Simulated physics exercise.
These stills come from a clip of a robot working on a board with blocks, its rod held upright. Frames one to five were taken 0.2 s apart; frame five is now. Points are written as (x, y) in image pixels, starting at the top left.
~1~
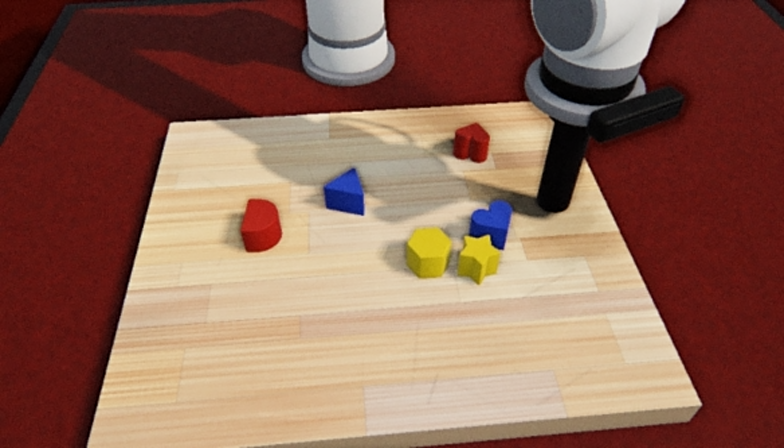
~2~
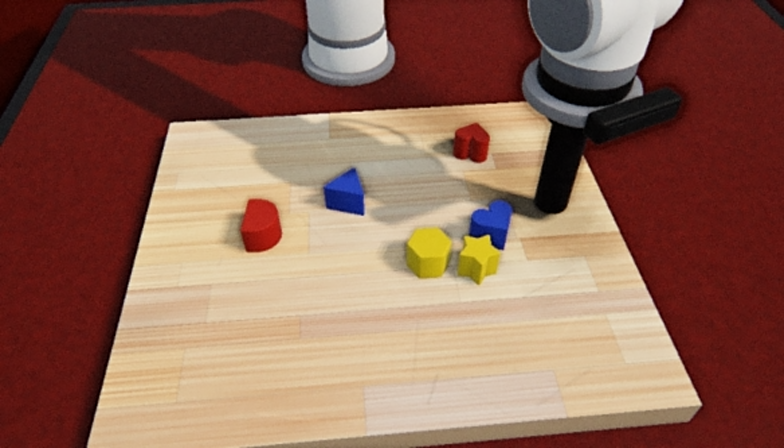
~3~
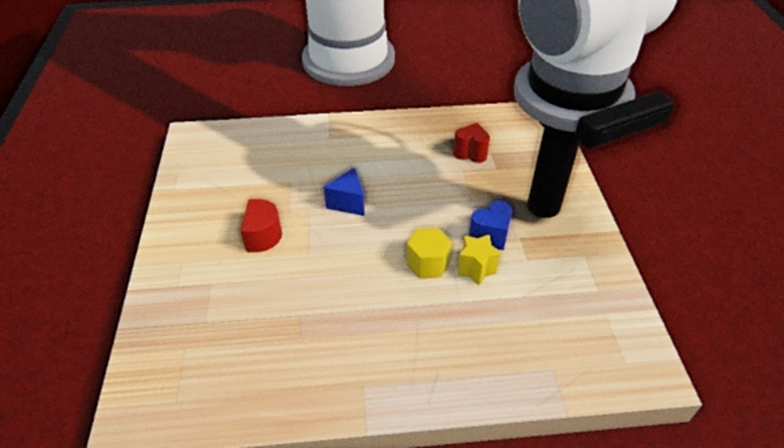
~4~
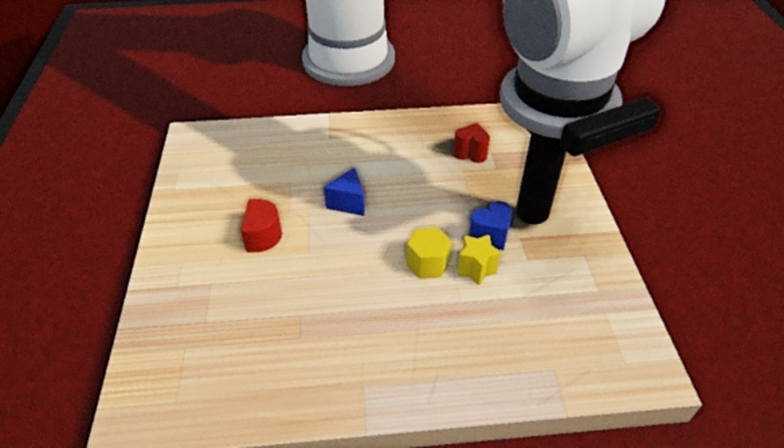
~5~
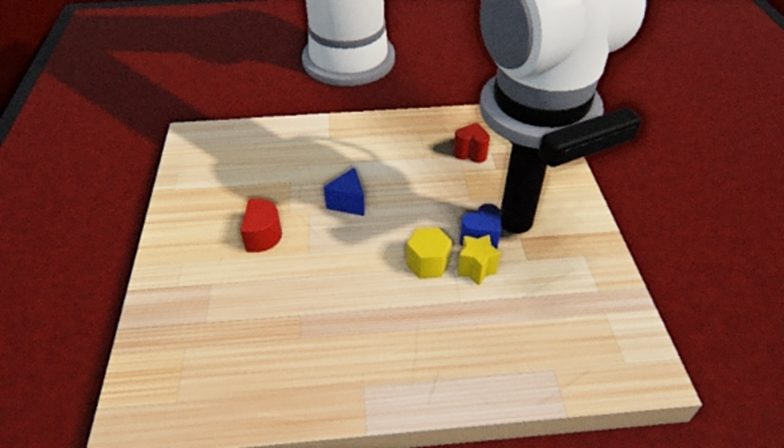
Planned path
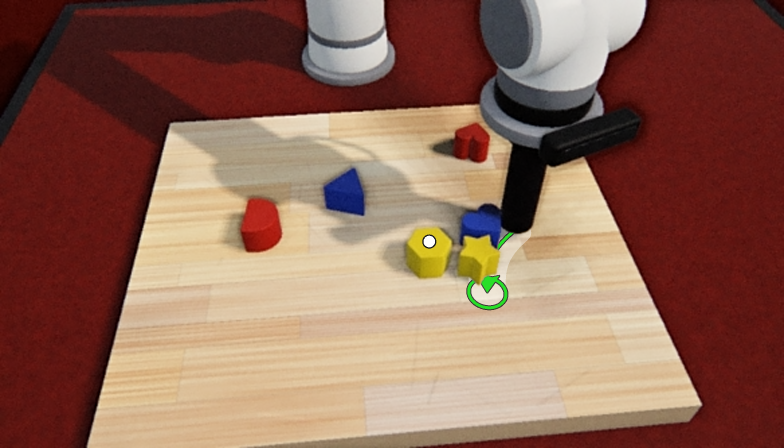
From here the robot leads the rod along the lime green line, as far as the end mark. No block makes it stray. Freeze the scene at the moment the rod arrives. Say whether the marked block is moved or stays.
The block in question stays where it was by the end.
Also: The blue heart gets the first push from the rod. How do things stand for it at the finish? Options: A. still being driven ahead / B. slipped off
I choose B.
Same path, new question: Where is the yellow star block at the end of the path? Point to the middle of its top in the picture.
My prediction: (454, 281).
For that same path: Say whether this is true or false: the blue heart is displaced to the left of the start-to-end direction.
That is false.
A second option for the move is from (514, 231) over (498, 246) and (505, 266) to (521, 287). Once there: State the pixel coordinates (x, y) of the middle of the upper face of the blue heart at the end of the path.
It should be at (466, 222) by then.
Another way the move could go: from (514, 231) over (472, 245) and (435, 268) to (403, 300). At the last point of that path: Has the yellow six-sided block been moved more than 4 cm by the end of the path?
My answer is yes.
The drawn path runs from (514, 231) through (498, 247) and (488, 268) to (487, 292); the dot is on the yellow six-sided block.
On the path given first. Halfway along, rod at (493, 250); yellow star block at (472, 258); blue heart at (463, 222), turned 10° clockwise.
At the end, rod at (489, 285); yellow six-sided block not moved; yellow star block at (454, 281), turned 55° clockwise; blue heart at (463, 222), turned 15° clockwise.
